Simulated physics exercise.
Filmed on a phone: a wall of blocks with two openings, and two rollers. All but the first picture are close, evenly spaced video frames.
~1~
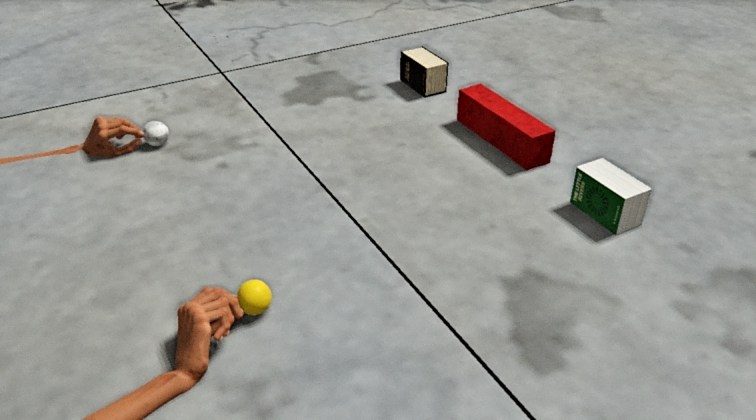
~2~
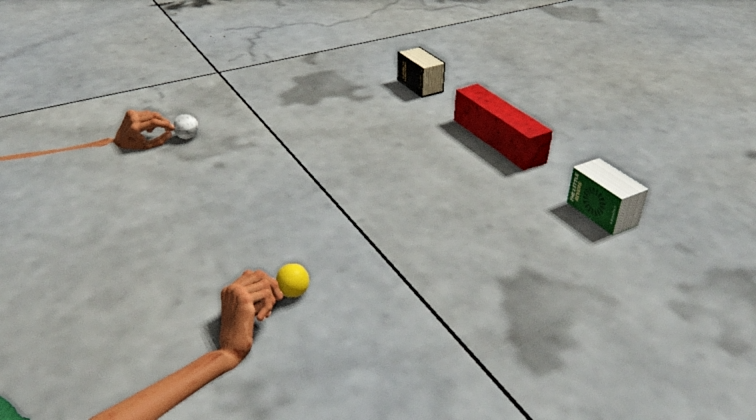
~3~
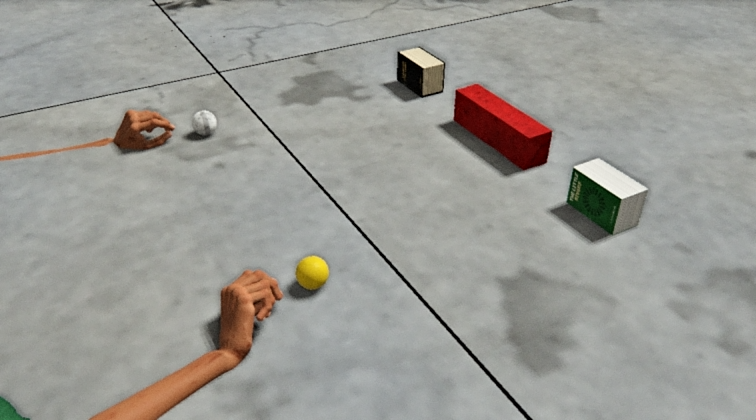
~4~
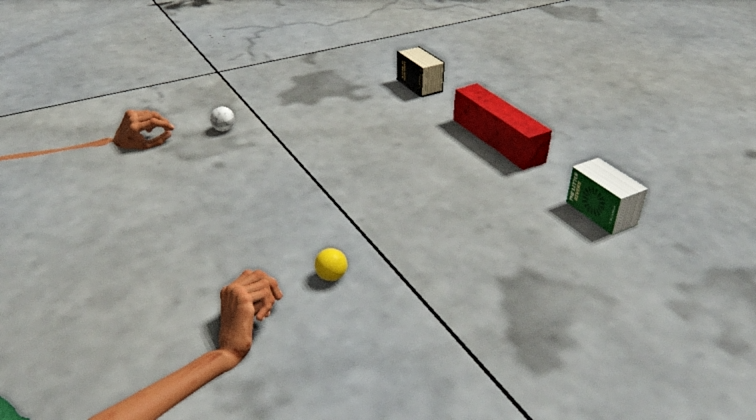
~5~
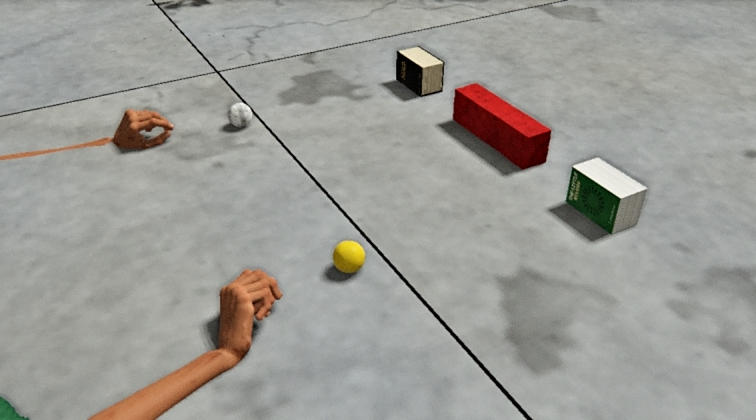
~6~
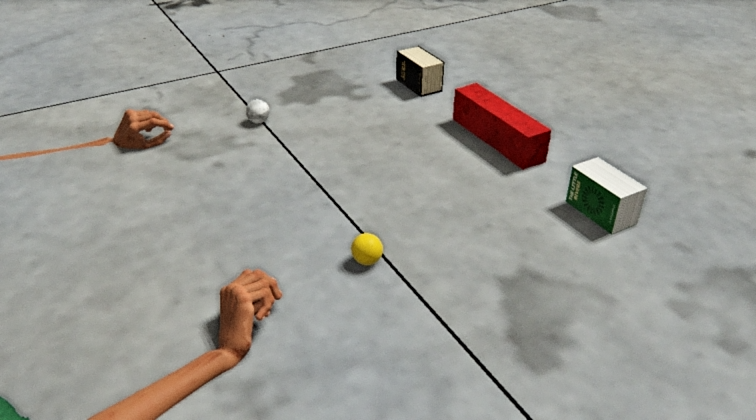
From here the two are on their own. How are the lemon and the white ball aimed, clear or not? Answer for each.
Here the lemon rolls through, the white ball bounces off.
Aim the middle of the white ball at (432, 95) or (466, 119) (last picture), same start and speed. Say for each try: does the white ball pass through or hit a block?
In turn it makes the gap; is stopped.
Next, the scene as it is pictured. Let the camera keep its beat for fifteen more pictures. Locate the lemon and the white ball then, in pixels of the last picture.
The lemon at (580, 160), the white ball at (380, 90).
Then, 0.38 s past the last view, lemon heading on near (514, 189); white ball coming back near (401, 82).
Then, 1.00 s past the last view, lemon heading on near (687, 118); white ball coming back near (358, 100).
Finally, the lemon passes through its gap; the white ball hits a block.
